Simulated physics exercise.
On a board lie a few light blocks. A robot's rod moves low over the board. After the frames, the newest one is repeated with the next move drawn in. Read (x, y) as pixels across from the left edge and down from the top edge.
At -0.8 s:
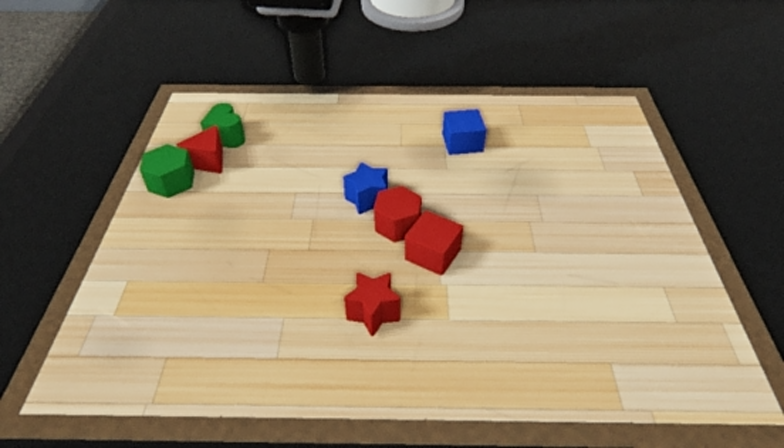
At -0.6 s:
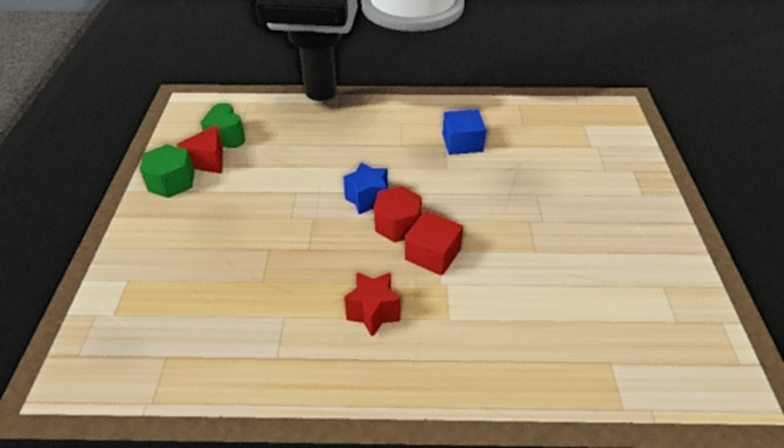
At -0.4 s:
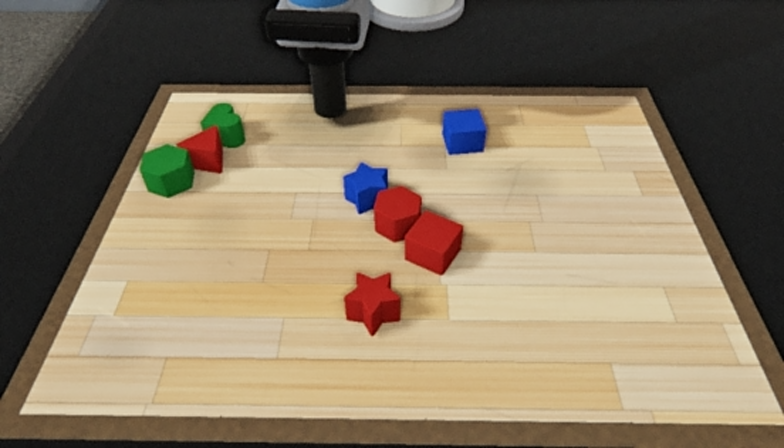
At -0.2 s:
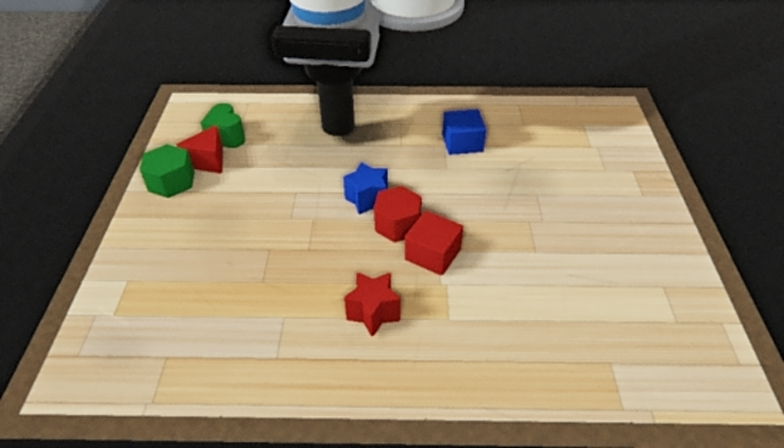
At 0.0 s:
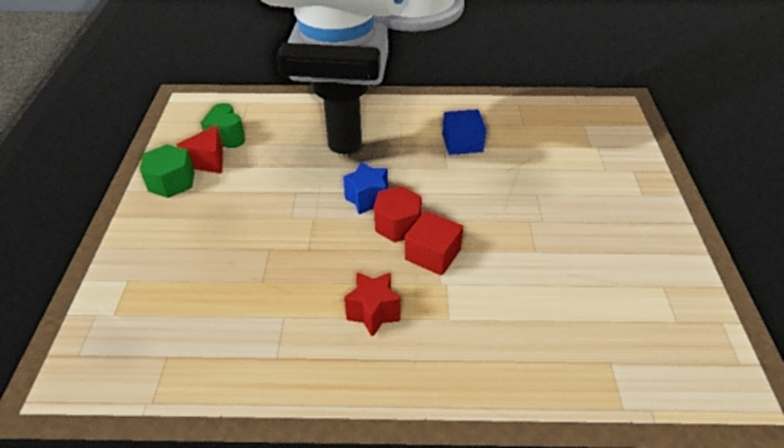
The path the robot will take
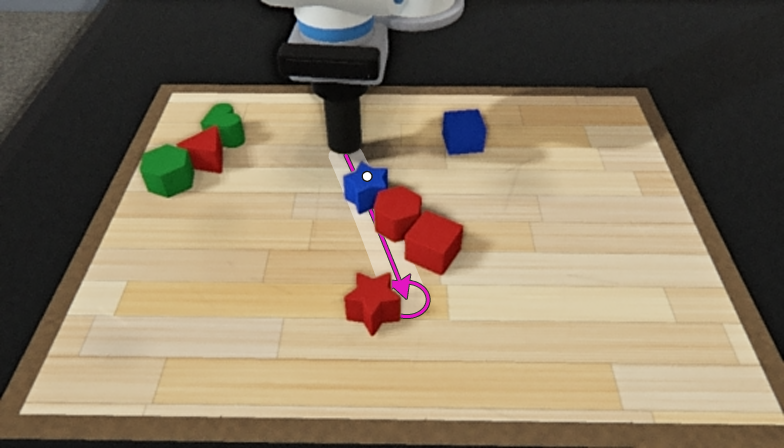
A robot arm's dark rod moves from the back edge of a wooden board toward the viewer and slightly right, nearing a blue star-shaped block, while the red, green and blue blocks on the board all stay still.
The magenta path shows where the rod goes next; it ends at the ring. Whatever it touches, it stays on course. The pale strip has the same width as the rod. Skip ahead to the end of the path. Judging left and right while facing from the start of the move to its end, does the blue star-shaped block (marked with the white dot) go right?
Final answer: Yes.
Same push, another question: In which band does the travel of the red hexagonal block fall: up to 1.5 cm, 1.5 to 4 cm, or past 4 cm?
Distance: Above 4 cm.
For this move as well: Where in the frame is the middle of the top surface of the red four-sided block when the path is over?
My estimate: (468, 249).
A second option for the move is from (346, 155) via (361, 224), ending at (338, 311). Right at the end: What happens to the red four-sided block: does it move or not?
At the end of the path, the red four-sided block has moved off its old spot.
The line goes straight from (346, 155) to (407, 299); the dot is on the blue star-shaped block.
What follows on the original path. One third of the way, rod at (364, 186); blue star-shaped block at (370, 202), turned 20° clockwise; red hexagonal block at (407, 221), turned 40° anticlockwise; red four-sided block at (449, 240).
Two thirds of the way, rod at (384, 232); blue star-shaped block at (362, 244), turned 85° clockwise; red hexagonal block at (410, 254), turned 105° anticlockwise; red four-sided block at (462, 246), turned 25° anticlockwise.
At the end, rod at (407, 288); blue star-shaped block at (358, 264), turned 135° clockwise; red star-shaped block at (367, 300), turned 30° anticlockwise; red hexagonal block at (449, 298), turned 150° anticlockwise; red four-sided block at (468, 249), turned 50° anticlockwise.
